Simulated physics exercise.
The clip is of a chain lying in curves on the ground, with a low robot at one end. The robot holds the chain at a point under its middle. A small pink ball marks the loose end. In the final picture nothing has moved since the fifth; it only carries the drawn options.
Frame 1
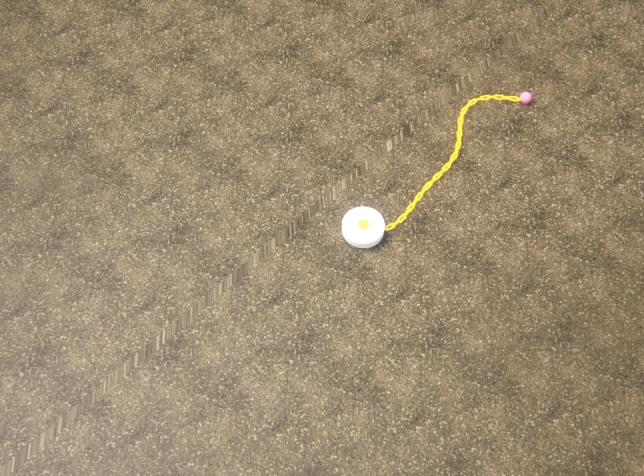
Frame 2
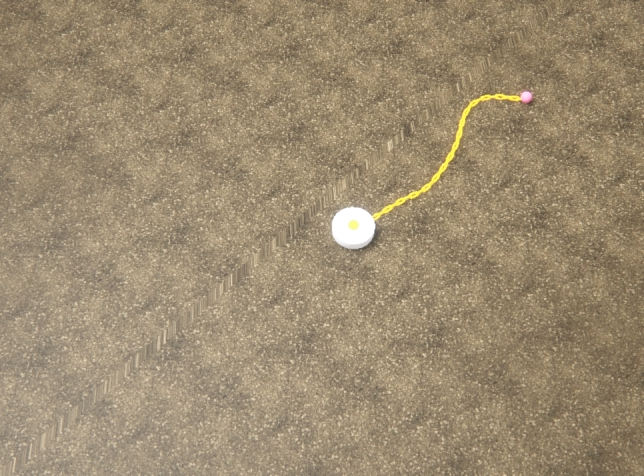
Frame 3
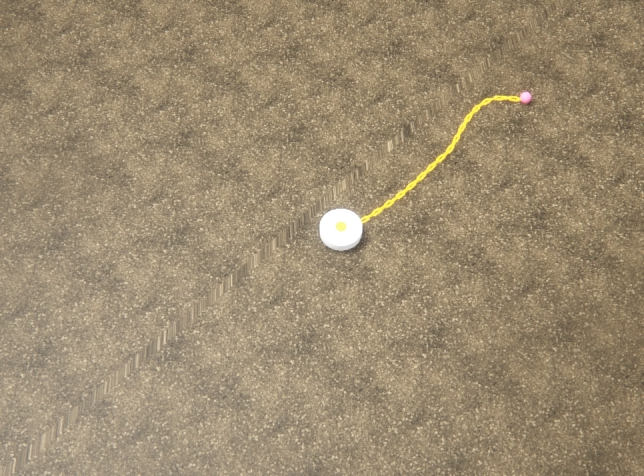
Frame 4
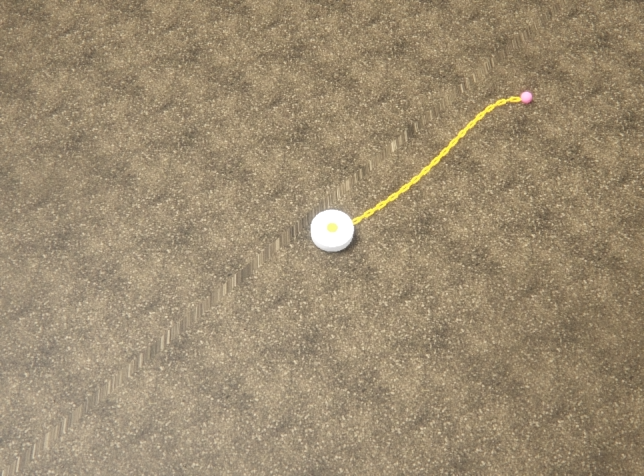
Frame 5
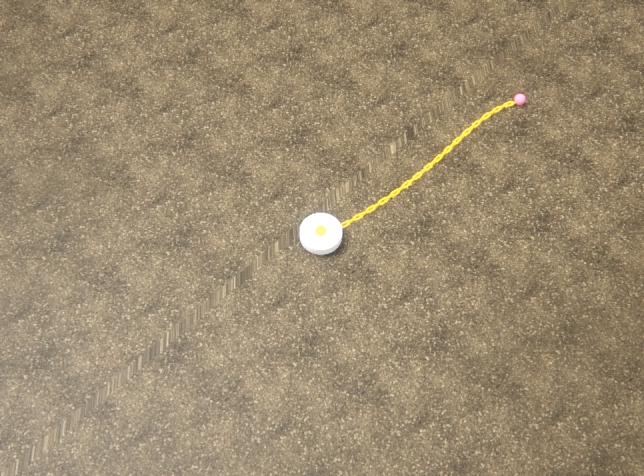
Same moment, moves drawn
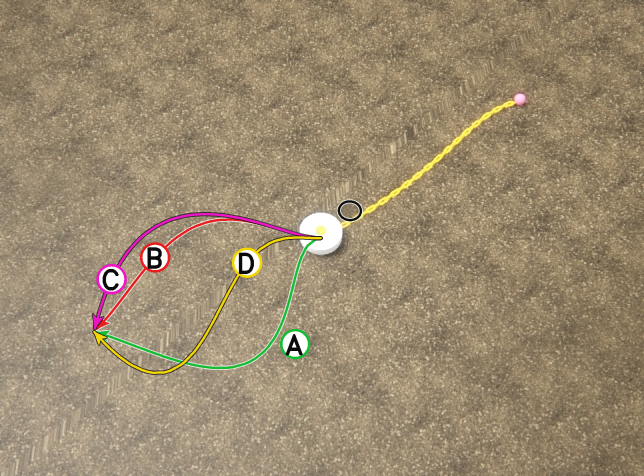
At first, a yellow chain lies in a curve on speckled brown ground, with a round white robot at its lower left end and a pink bead at the other. The robot slides a short way left, gradually straightening the chain, and finally the bead shifts very slightly left.
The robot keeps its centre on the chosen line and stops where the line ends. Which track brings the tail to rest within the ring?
Only D gets it there.
On the marked copy, A from (321, 238) via (250, 362) to (96, 332); B from (321, 238) via (191, 228) to (97, 329); C from (321, 238) via (182, 217) to (95, 328); D from (321, 238) via (214, 320) to (94, 332); the ring at (350, 211).
Taking D. A third of the way, robot (232, 282), middle of the chain (347, 206), free end (454, 141).
Two thirds of the way, robot (161, 370), middle of the chain (280, 273), free end (380, 186).
When it is over, robot (92, 329), middle of the chain (244, 292), free end (353, 208); the free end is on the ring.
As for the rest, A leaves the free end at (366, 225); B leaves the free end at (341, 183); C leaves the free end at (334, 180).
